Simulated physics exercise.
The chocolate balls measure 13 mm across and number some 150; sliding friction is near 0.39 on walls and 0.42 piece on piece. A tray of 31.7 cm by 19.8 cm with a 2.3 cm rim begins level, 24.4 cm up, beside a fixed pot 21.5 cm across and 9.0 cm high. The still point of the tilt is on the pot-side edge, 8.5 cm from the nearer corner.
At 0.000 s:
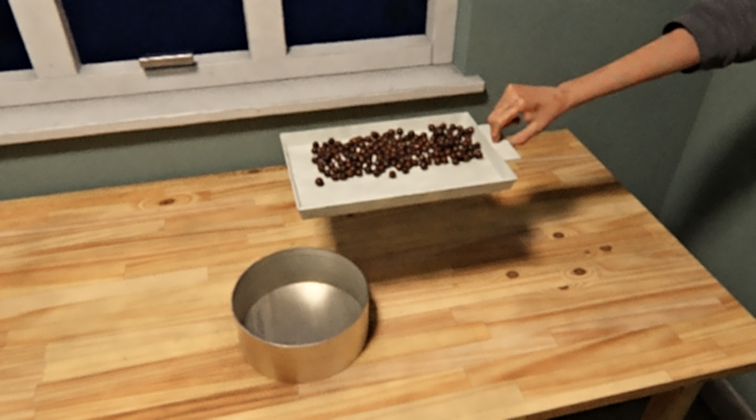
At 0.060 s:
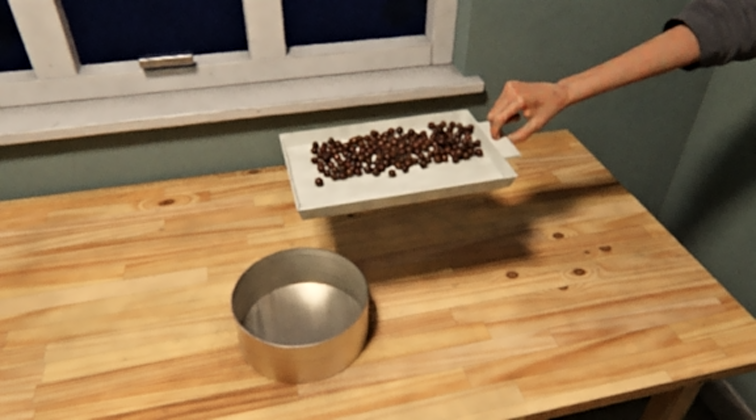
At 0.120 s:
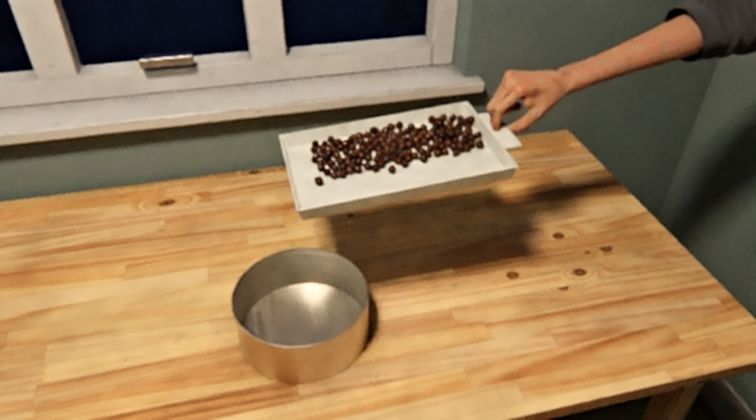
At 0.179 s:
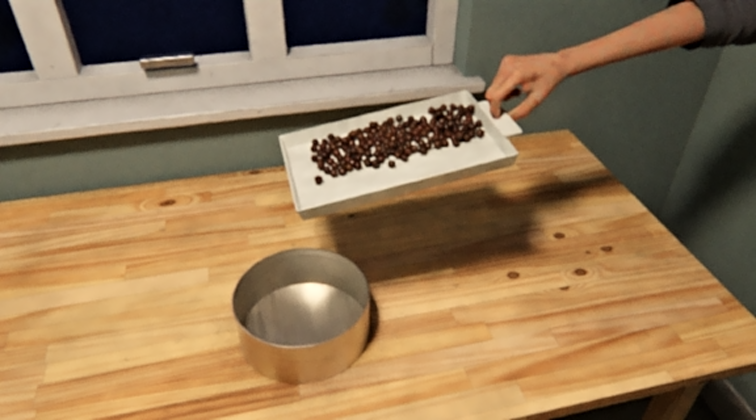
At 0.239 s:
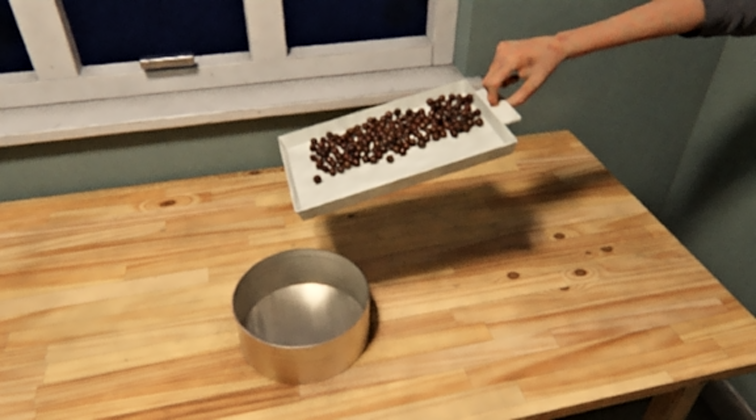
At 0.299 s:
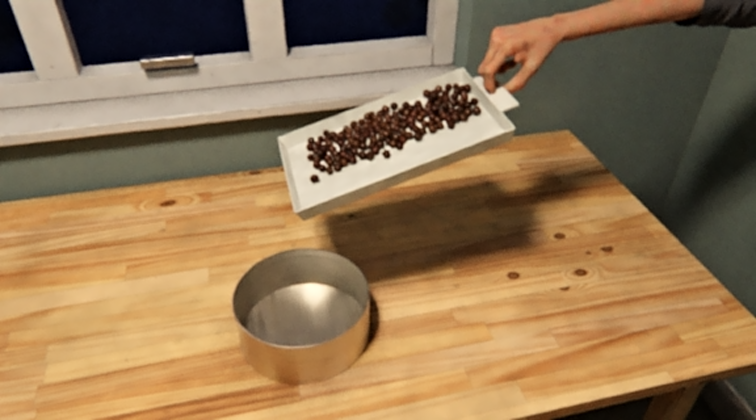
White tray of dark brown balls tilting as a hand raises its right end above a wooden table with a round metal pot.
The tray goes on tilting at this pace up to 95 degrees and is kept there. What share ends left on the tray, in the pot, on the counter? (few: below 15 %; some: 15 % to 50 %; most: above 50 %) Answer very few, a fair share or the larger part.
Tray: Very few, pot: A fair share, counter: The larger part.
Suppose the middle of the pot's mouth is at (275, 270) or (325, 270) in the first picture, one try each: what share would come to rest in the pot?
About 80 and 25 per cent.
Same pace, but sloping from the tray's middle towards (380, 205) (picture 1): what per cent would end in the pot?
Some 75 per cent.
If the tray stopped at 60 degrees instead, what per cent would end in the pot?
Then about 5 per cent.
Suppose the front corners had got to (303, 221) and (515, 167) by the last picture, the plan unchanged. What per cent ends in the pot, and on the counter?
Pot 95, counter 5.
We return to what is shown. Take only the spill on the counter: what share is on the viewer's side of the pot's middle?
About 0 per cent.
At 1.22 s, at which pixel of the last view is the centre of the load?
At about (290, 165).
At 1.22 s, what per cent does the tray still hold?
Some 85 per cent of the load.
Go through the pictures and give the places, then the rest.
Tray tilt 0 degrees, front corners at (302, 207) and (512, 177); middle of the pieces at (394, 151); pot at (300, 292), in the first picture.
Tray tilt 1 degrees, front corners at (302, 207) and (512, 174); middle of the pieces at (394, 150), in the second picture.
Tray tilt 4 degrees, front corners at (301, 207) and (513, 165), lowest corner left back; middle of the pieces at (394, 146), in the third picture.
Tray tilt 8 degrees, front corners at (300, 207) and (513, 152), lowest corner left back; middle of the pieces at (394, 140), in the fourth picture.
Tray tilt 12 degrees, front corners at (299, 208) and (512, 140), lowest corner left back; middle of the pieces at (392, 134), in the fifth picture.
Tray tilt 16 degrees, front corners at (298, 208) and (509, 127), lowest corner left back; middle of the pieces at (388, 128); pot at (301, 293). Its pace works out near 70 degrees a second, in the sixth picture.
After 0.85 s, tilt 54 degrees; the tray holds 100 %, the pot 0 %.
Then, at 1.22 s, tilt 79 degrees; the tray holds 85 %, the pot 5 %.
After 1.67 s, tilt 95 degrees; the tray holds 5 %, the pot 35 %.
At rest (2.8 s), tray 0 %, pot 40 %, counter 60 %.
